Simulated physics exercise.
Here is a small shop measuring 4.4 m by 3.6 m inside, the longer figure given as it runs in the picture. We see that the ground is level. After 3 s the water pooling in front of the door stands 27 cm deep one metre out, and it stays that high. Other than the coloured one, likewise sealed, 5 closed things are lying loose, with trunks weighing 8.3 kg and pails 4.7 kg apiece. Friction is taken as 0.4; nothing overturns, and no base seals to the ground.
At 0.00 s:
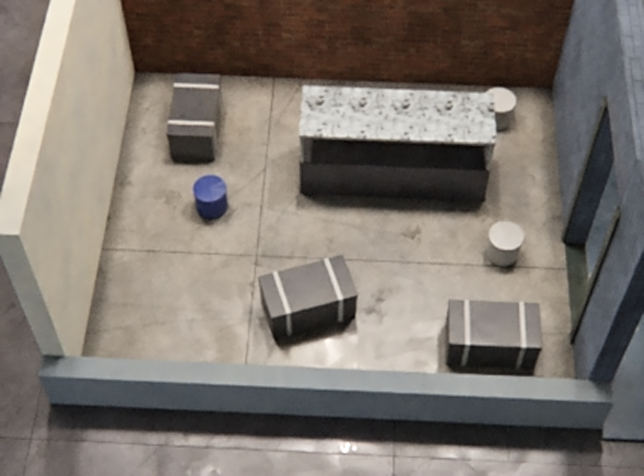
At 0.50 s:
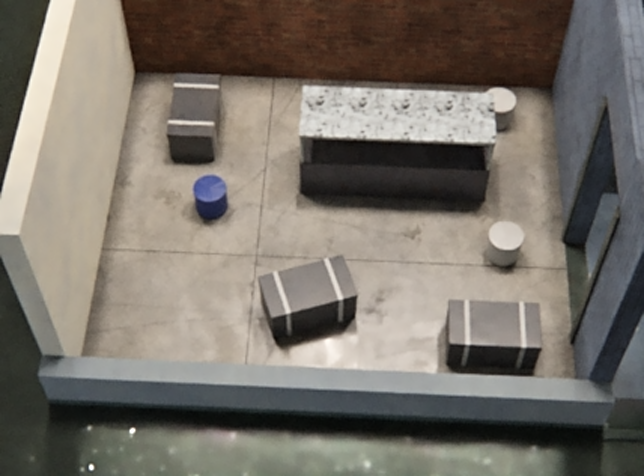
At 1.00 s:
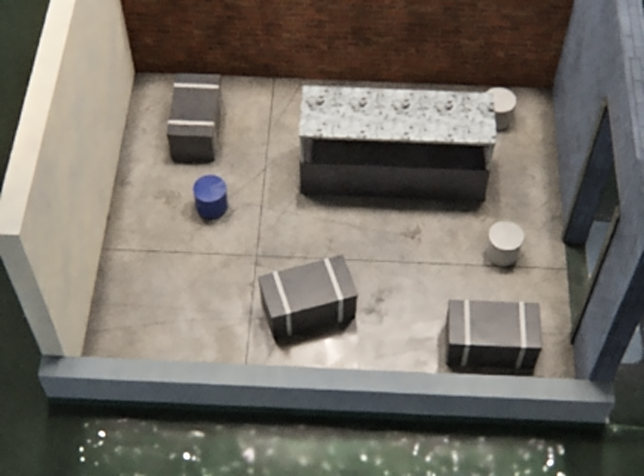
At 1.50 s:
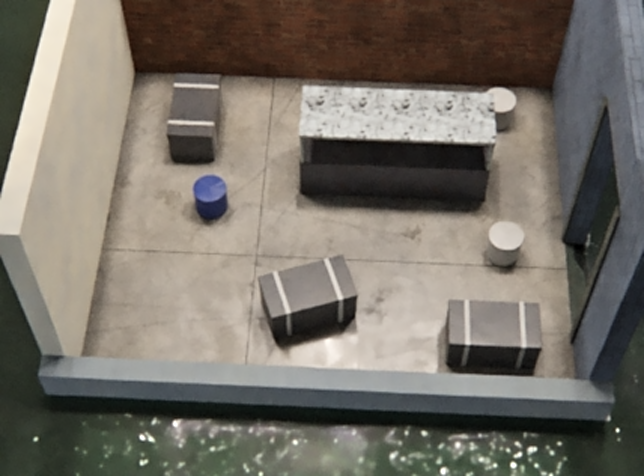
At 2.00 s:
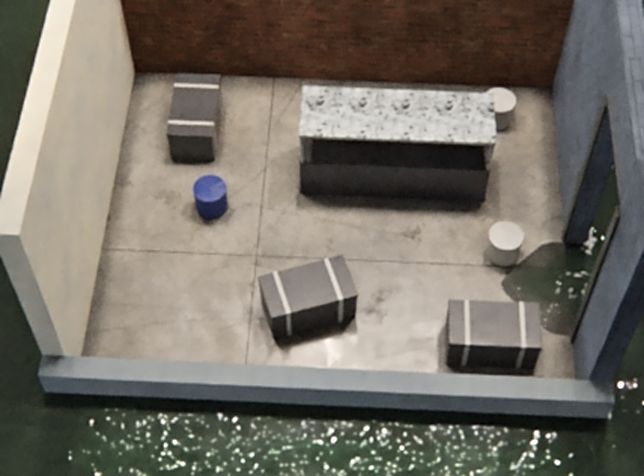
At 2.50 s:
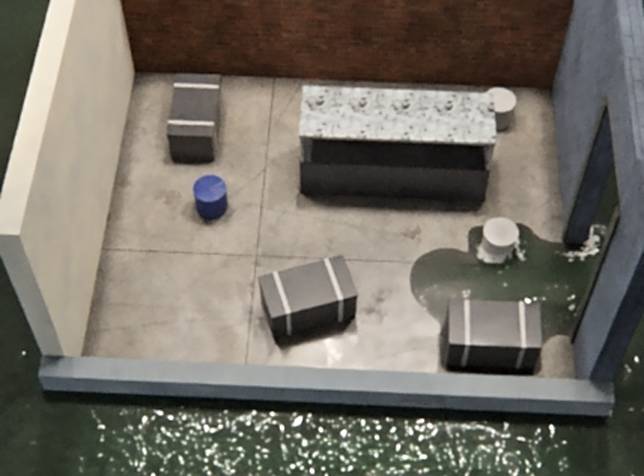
Dark green water covered the ground outside a small open-topped shop, then came in through the right-hand doorway and spread around a striped box and a white tub, which shifted slightly, while the blue pail stayed put.
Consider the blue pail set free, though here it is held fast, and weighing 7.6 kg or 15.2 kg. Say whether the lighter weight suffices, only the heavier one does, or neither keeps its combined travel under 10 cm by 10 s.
I think both options fail.
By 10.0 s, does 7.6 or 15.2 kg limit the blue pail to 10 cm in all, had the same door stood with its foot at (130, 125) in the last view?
Then only the bigger mass works.
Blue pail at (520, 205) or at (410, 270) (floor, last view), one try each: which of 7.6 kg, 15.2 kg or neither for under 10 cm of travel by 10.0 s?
The small mass already works; both masses fail.
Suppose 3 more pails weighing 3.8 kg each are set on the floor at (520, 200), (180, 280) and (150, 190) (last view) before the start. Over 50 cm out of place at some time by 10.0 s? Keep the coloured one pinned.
In turn: Under, over, past it.
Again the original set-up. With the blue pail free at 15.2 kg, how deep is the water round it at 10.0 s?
Around 12 cm.
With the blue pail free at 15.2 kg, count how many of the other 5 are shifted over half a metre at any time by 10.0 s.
Count: 4.
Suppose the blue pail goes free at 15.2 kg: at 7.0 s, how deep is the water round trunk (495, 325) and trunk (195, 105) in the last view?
About 5 and 7 cm.
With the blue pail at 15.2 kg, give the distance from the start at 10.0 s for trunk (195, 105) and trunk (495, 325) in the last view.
In that order: 150 cm, 80 cm.
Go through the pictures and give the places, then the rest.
The blue pail at (210, 188), on the bottom; 0.0 m2 under water; 0 of 6 have shifted, in the first picture.
The blue pail at (210, 188) rests on the ground; water covers 0.0 m2; 0 of 6 have shifted, in the second picture.
The blue pail at (210, 188) rests on the ground; water covers 0.0 m2; 0 of 6 have shifted, in the third picture.
The blue pail at (210, 188) rests on the ground; 0.0 m2 under water; 0 of 6 have shifted, in the fourth picture.
The blue pail at (210, 188), on the bottom; 0.4 m2 under water; 0 of 6 have shifted, in the fifth picture.
The blue pail at (210, 188) rests on the ground; water covers 1.2 m2; 1 of 6 have shifted, in the sixth picture.
After 3.5 s the blue pail would be 0 cm from its start with 7.6 kg and 0 cm from its start with 15.2 kg; 0 cm of water round it then.
After 4.5 s the blue pail would be 5 cm from its start with 7.6 kg and 0 cm from its start with 15.2 kg; 6 cm of water round it then.
After 7.0 s the blue pail would be 80 cm from its start with 7.6 kg and 6 cm from its start with 15.2 kg; 7 cm of water round it then.
After 10.0 s the blue pail would be 174 cm from its start with 7.6 kg and 45 cm from its start with 15.2 kg; 12 cm of water round it then.
